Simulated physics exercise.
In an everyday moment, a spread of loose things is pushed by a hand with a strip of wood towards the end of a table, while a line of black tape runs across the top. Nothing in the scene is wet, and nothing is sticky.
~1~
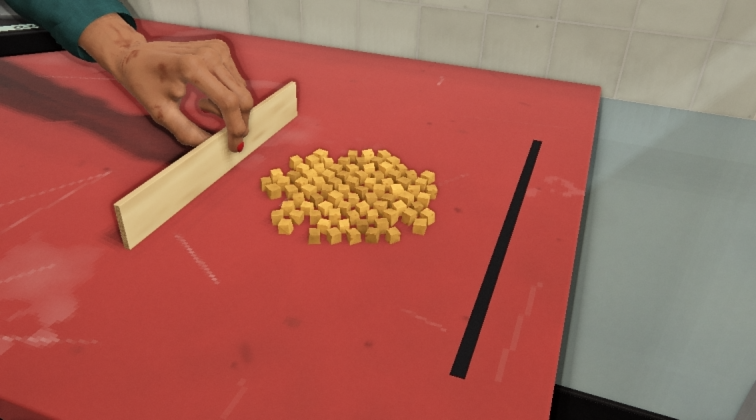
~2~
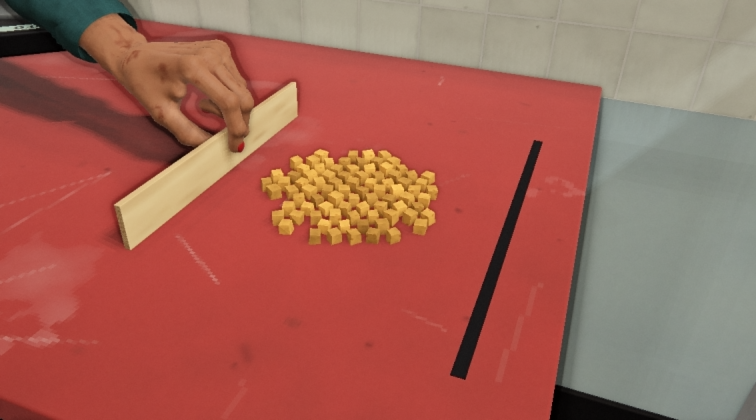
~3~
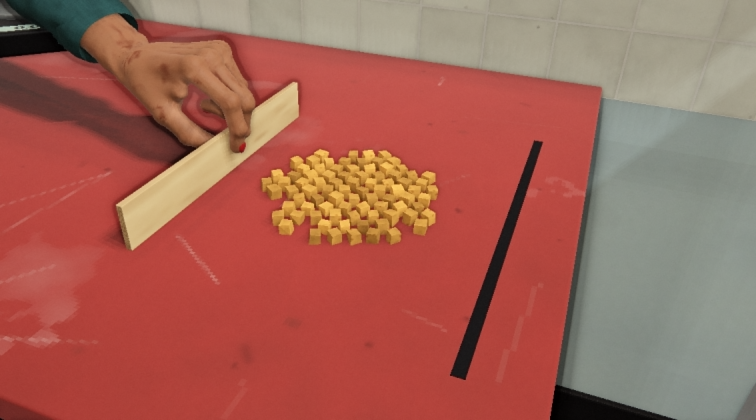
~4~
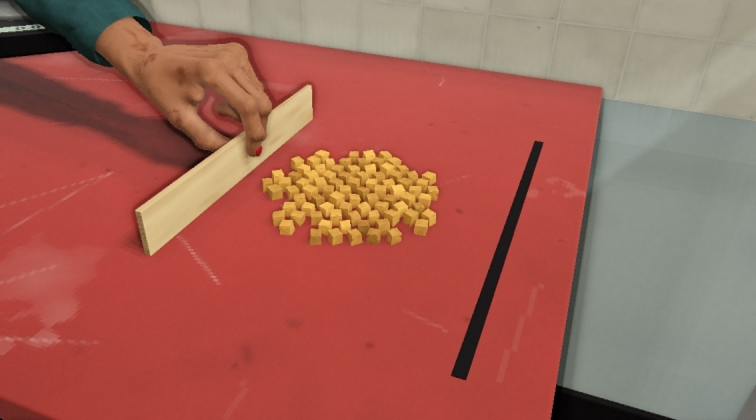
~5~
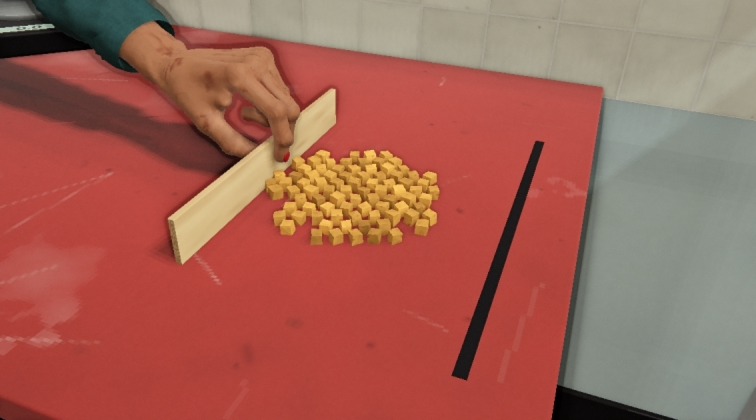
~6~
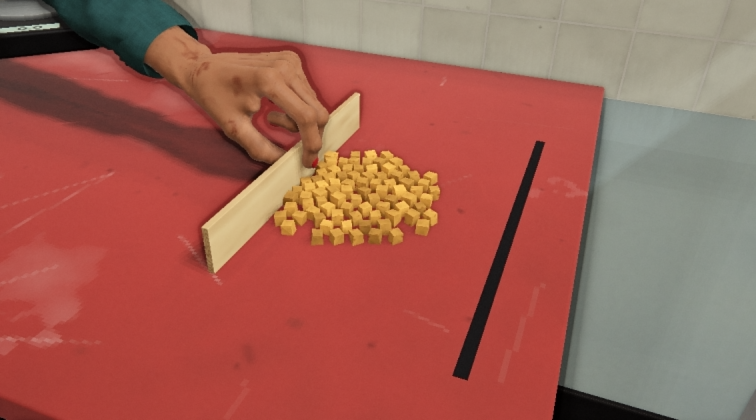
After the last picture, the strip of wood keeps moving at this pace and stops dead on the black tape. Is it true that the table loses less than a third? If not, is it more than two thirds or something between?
True.
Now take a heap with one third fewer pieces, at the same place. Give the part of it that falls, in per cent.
Result: Near 20 %.
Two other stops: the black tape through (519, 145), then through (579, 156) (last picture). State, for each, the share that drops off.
First stop: 0 per cent; second stop: 100 per cent.
Soon, strip of wood still moving, near (408, 168); heap all on the table, its front near (502, 196).
A while on, strip of wood stopped at the black tape; heap a small part over the edge.
Towards the end, strip of wood stopped at the black tape; heap about a quarter over the edge.
Finally, strip of wood stopped at the black tape; heap about a quarter over the edge.
